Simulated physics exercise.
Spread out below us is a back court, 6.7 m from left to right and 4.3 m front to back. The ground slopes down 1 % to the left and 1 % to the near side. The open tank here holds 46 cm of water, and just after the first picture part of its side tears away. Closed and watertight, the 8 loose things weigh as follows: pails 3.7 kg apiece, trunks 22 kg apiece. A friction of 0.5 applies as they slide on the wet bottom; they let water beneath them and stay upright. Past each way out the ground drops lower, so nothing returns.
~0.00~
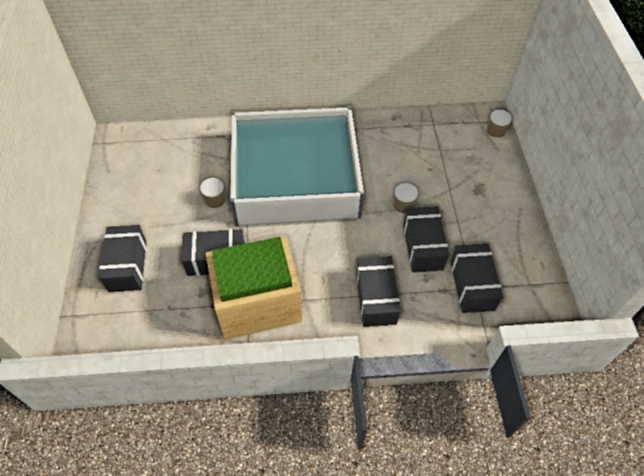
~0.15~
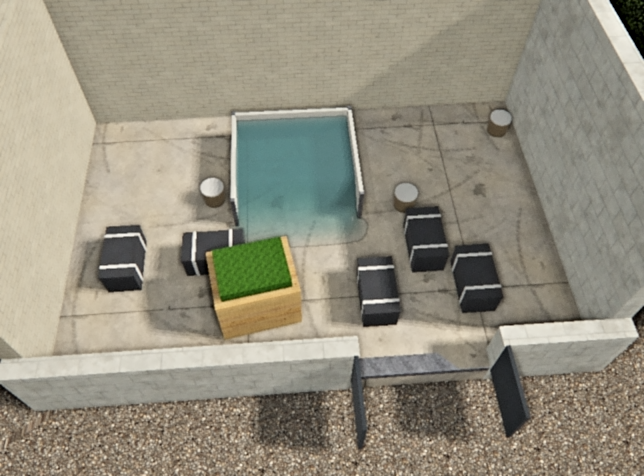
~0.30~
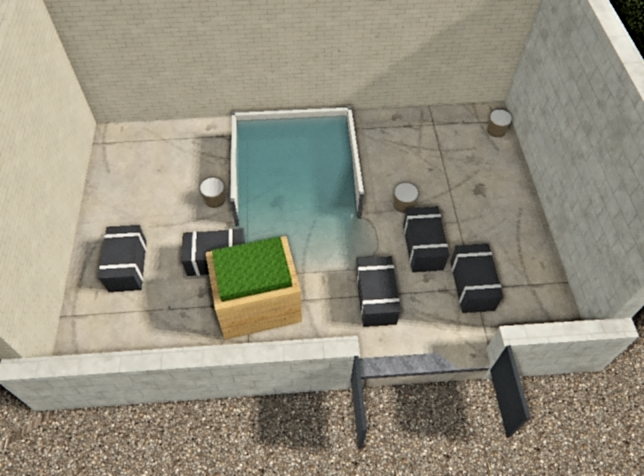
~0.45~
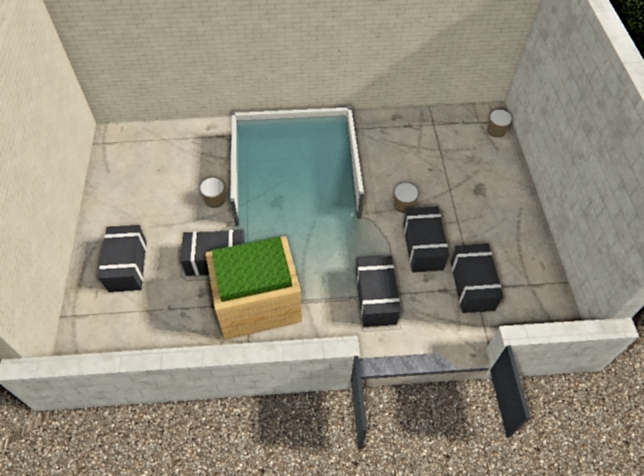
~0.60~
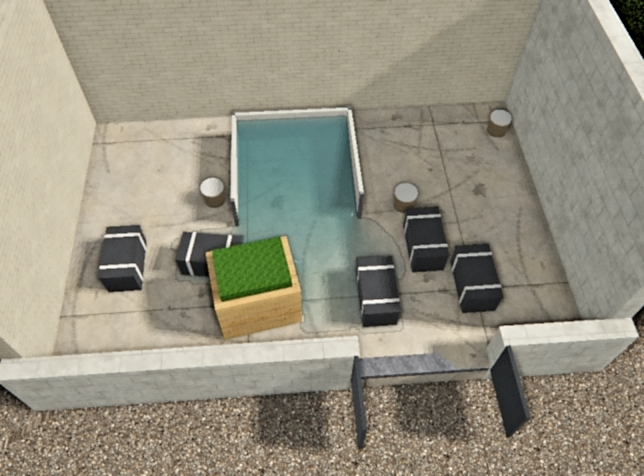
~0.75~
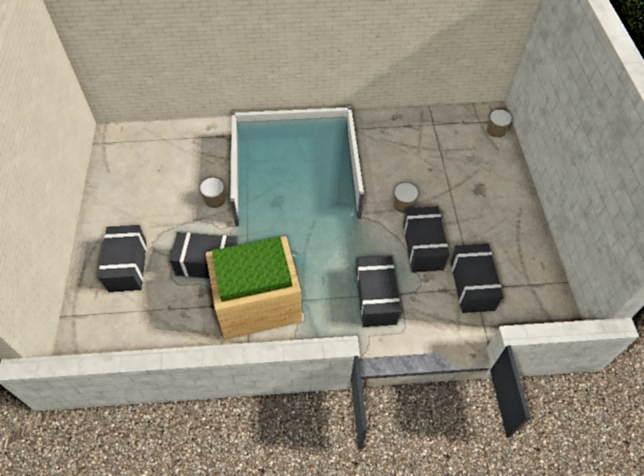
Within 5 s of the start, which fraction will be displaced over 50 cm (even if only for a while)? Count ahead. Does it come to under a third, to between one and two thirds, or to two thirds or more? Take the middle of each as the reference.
Between one and two thirds.
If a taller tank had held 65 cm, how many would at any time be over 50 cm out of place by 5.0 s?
Then 3.
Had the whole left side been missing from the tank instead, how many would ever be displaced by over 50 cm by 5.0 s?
Then 2 of them would.
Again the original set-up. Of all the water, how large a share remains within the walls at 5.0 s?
About 68 in a hundred parts of the water.
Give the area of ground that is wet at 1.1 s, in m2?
Some 8.5 m2 of it.
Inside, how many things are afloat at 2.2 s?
Then: 1.
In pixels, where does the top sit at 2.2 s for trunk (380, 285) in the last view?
Position: About (473, 349).
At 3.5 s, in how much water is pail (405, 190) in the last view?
Around 1 centimetres.
After 1.1 s 0 of 8 are over 50 cm from their spots; 0 afloat.
After 2.2 s 3 of 8 are over 50 cm from their spots; 1 afloat.
After 3.5 s 3 of 8 are over 50 cm from their spots; 1 afloat.
After 5.0 s 3 of 8 are over 50 cm from their spots, and 3 have been at some point; 2 afloat.
